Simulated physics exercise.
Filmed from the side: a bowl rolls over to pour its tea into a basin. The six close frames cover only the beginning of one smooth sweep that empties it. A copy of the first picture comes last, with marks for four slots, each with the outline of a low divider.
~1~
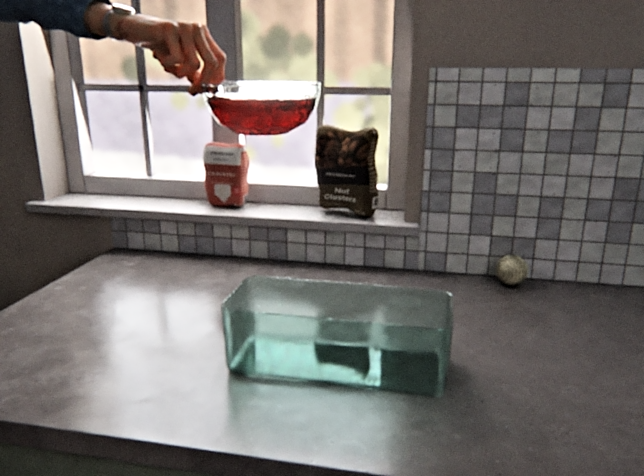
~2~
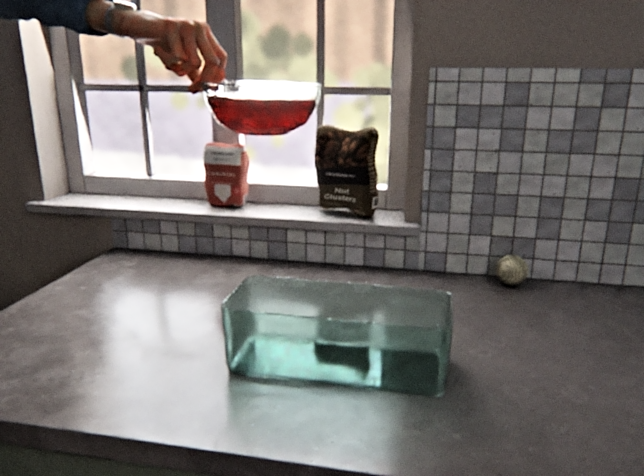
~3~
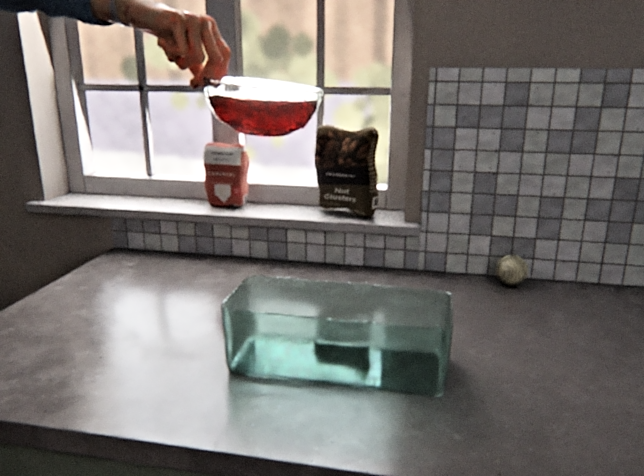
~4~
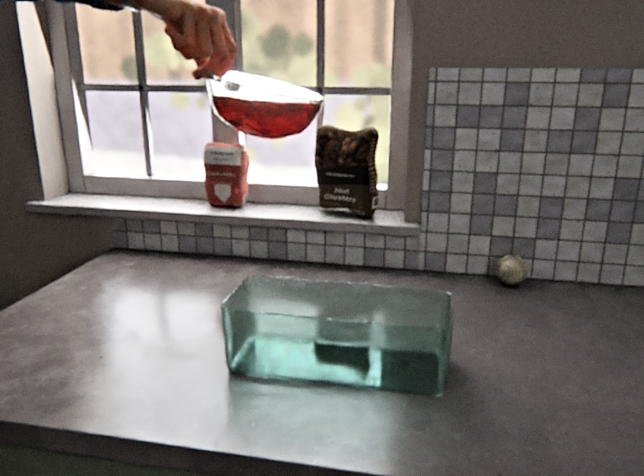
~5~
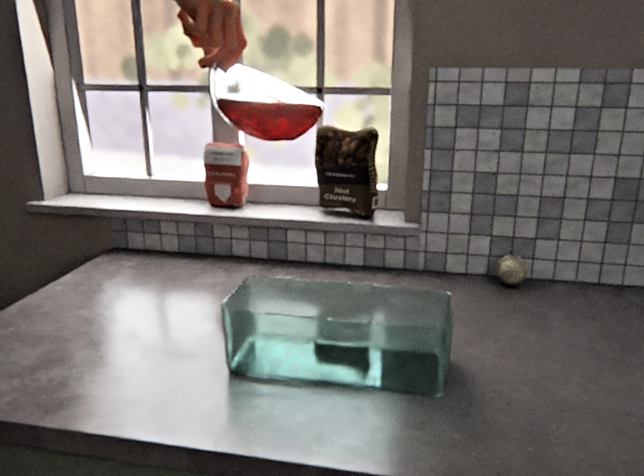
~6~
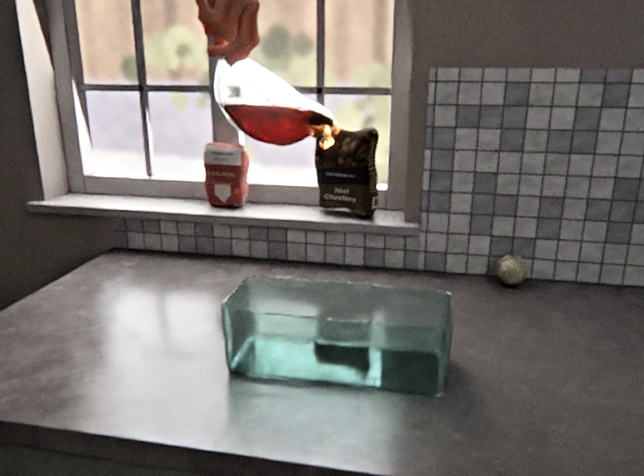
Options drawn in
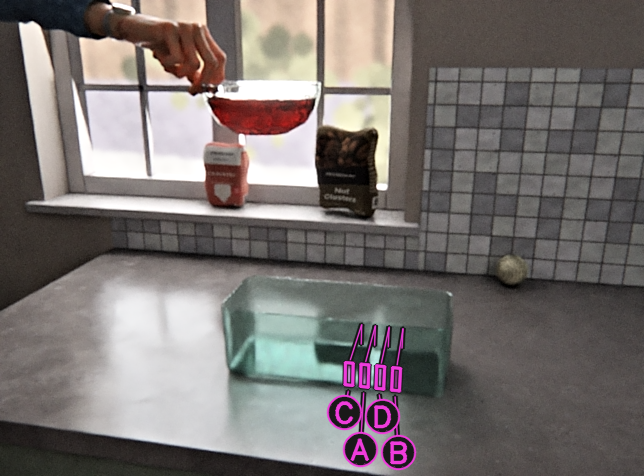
At the start, a hand holds a clear bowl of red tea upright by a window, above a glass basin on a grey counter. The hand lifts and turns, tilting the bowl gradually down to the right. The tea reaches the lip, and a little runs over the right edge.
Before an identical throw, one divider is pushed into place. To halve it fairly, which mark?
A.
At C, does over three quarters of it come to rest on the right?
No.
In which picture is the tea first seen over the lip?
In picture 5.
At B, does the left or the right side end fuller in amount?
More ends on the left.
On the marked copy, A at (363, 392); B at (395, 396); C at (348, 391); D at (379, 394).
If A is chosen, about 49 % ends left of the wall and 48 % right of it; 3 % is lost outside.
If B is chosen, about 87 % ends left of the wall and 8 % right of it; 6 % is lost outside.
If C is chosen, about 34 % ends left of the wall and 63 % right of it; 3 % is lost outside.
If D is chosen, about 70 % ends left of the wall and 25 % right of it; 5 % is lost outside.
